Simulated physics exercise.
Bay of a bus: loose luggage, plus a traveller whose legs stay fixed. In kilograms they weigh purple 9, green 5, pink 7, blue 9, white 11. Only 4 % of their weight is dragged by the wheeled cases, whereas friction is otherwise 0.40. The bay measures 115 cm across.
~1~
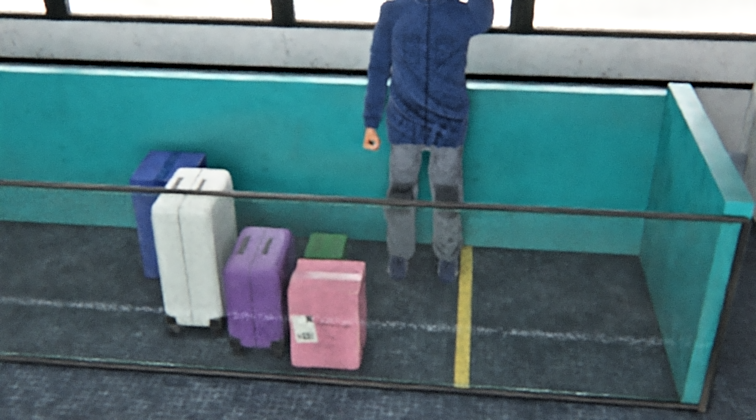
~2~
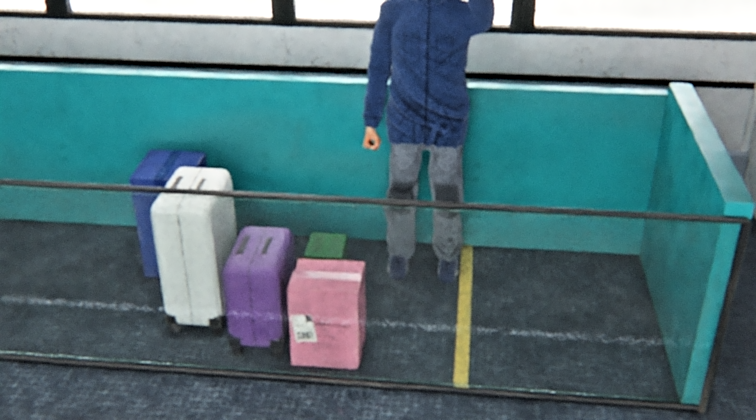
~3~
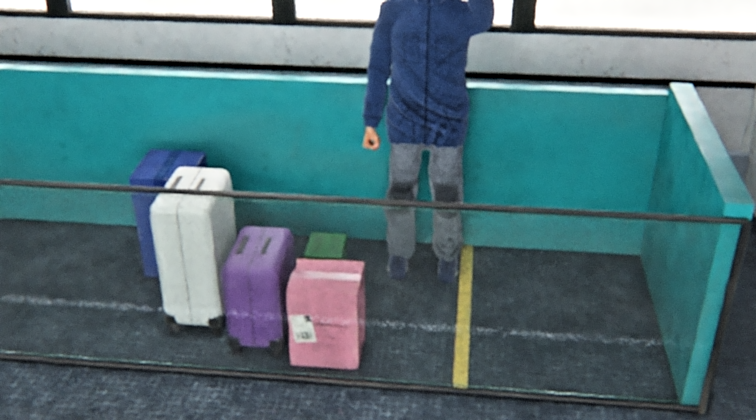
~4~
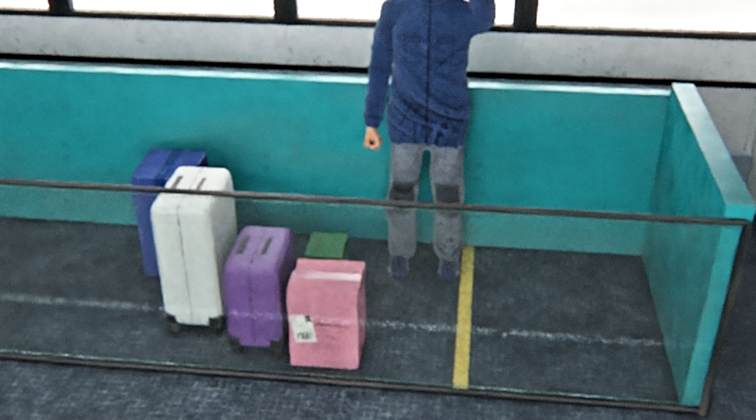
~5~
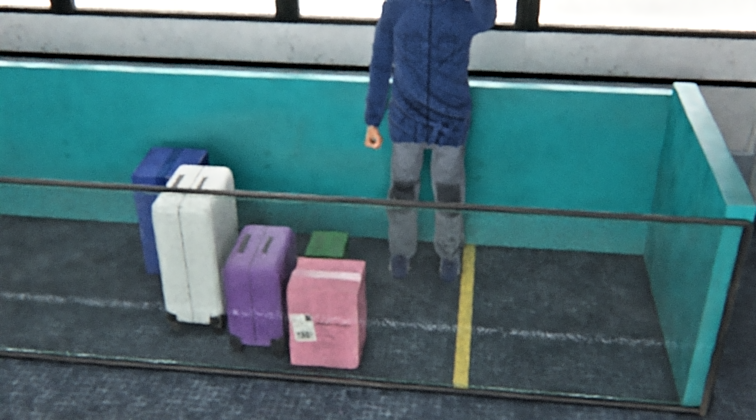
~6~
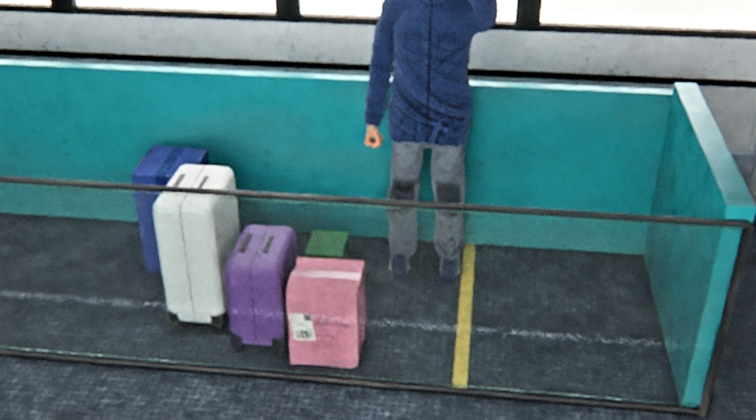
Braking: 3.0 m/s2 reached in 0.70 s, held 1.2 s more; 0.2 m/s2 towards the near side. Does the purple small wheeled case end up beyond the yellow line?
Yes.
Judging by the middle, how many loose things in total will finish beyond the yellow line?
I make it 3.
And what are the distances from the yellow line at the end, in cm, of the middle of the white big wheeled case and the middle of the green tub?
White big wheeled case: 70 cm past; green tub: 60 cm short.
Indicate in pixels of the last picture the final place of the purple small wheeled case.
It ends up near pixel (592, 286) in the last picture.
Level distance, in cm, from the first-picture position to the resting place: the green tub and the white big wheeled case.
I'd put the green tub at roughly 5 and the white big wheeled case at roughly 200.
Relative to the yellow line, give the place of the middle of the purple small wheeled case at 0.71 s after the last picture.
Short of it by around 55 cm.
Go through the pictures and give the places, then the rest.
Purple small wheeled case (263, 292), white big wheeled case (200, 252), in the first picture.
Purple small wheeled case (262, 291), white big wheeled case (199, 251), in the second picture.
Purple small wheeled case (262, 291), white big wheeled case (199, 251), in the third picture.
Purple small wheeled case (262, 291), white big wheeled case (200, 251), in the fourth picture.
Purple small wheeled case (263, 290), white big wheeled case (201, 249), in the fifth picture.
Purple small wheeled case (265, 289), white big wheeled case (202, 249), in the sixth picture.
Then, 0.31 s after the last picture the purple small wheeled case is 82 cm short of the yellow line, tilted 0°, near (279, 290) in the last picture's view; the white big wheeled case 110 cm short of the yellow line, tilted 0°.
Then, 0.71 s after the last picture the purple small wheeled case is 53 cm short of the yellow line, tilted 0°, near (344, 298) in the last picture's view.
Then, 1.21 s after the last picture the purple small wheeled case is 19 cm past the yellow line, tilted 0°, near (508, 310) in the last picture's view.
At rest, purple small wheeled case crosses the yellow line; green tub stops short of the yellow line; pink pack crosses the yellow line; blue tall bag stops short of the yellow line; white big wheeled case crosses the yellow line.
